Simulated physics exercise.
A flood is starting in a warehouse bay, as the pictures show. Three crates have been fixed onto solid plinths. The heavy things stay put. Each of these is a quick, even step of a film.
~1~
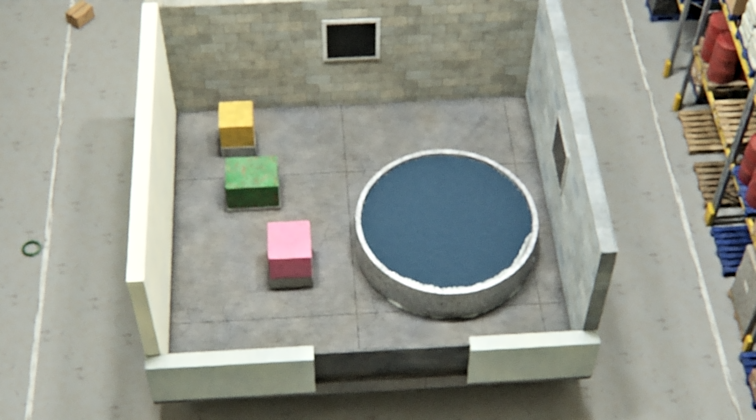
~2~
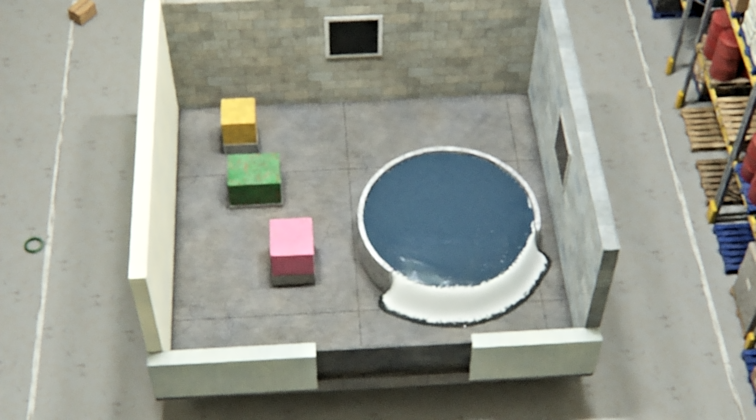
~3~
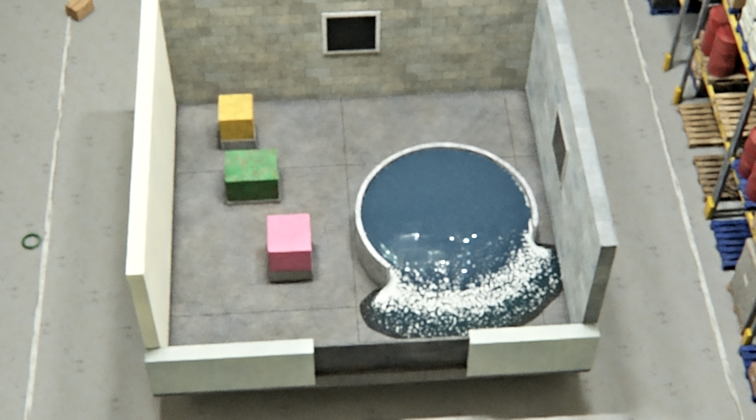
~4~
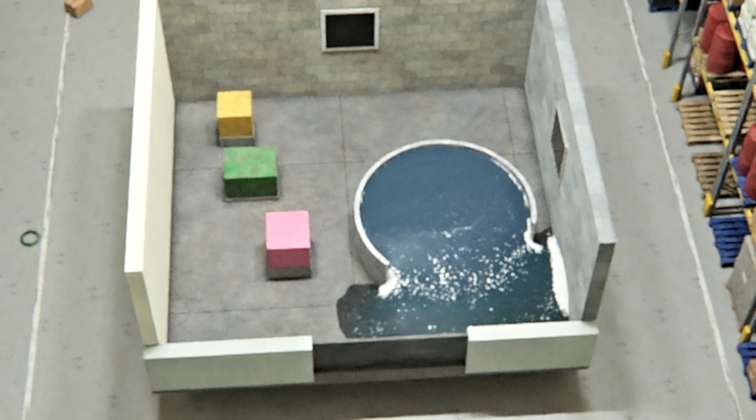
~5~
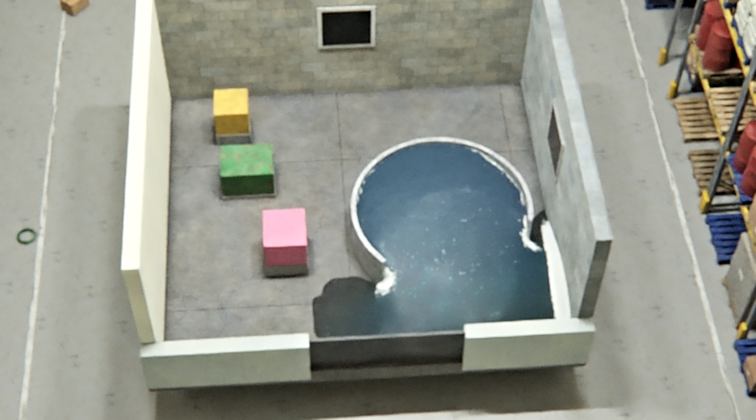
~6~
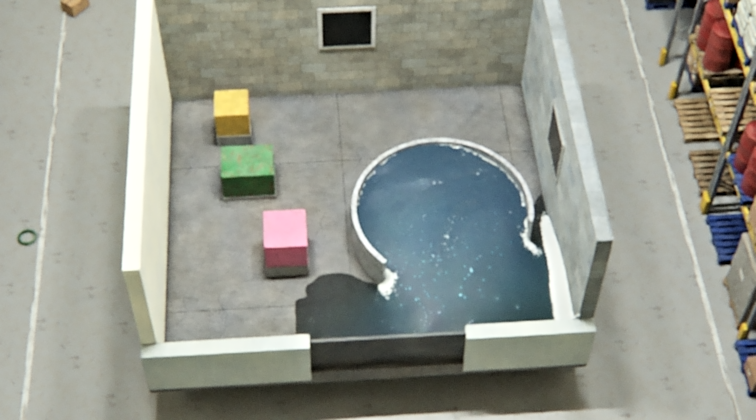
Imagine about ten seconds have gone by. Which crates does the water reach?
The green crate is reached; the yellow crate is not reached; the pink crate is not reached.
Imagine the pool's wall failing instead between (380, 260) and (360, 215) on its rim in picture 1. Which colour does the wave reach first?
It is the crate marked pink.
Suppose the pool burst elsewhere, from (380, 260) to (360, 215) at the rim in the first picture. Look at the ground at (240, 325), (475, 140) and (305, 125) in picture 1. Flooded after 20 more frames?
First spot drenched, second unwetted, third drenched.
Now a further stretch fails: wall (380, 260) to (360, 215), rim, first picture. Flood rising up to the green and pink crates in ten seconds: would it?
Result: Green crate reached, pink crate reached.
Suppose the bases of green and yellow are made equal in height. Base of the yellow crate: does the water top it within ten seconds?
Note: Yellow crate is flooded.
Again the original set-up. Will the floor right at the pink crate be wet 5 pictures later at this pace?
For pink the answer is wetted.
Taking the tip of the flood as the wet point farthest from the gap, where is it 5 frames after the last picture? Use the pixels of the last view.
My guess is roughly (176, 367).
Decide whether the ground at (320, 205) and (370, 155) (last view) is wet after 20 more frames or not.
First spot soaked, second spot bare.
A moment on, water covers 25 % of the floor; the green crate not reached, the yellow crate not reached, the pink crate water round its plinth.
Next, water covers 40 % of the floor; the green crate not reached, the yellow crate not reached, the pink crate water round its plinth.
Then, water covers 60 % of the floor; the green crate not reached, the yellow crate not reached, the pink crate water round its plinth.
Later, water covers 95 % of the floor; the green crate water round its plinth, the yellow crate water round its plinth, the pink crate water round its plinth.
In the end, water covers 100 % of the floor; the green crate was topped, the yellow crate stayed above the water, the pink crate stayed above the water.
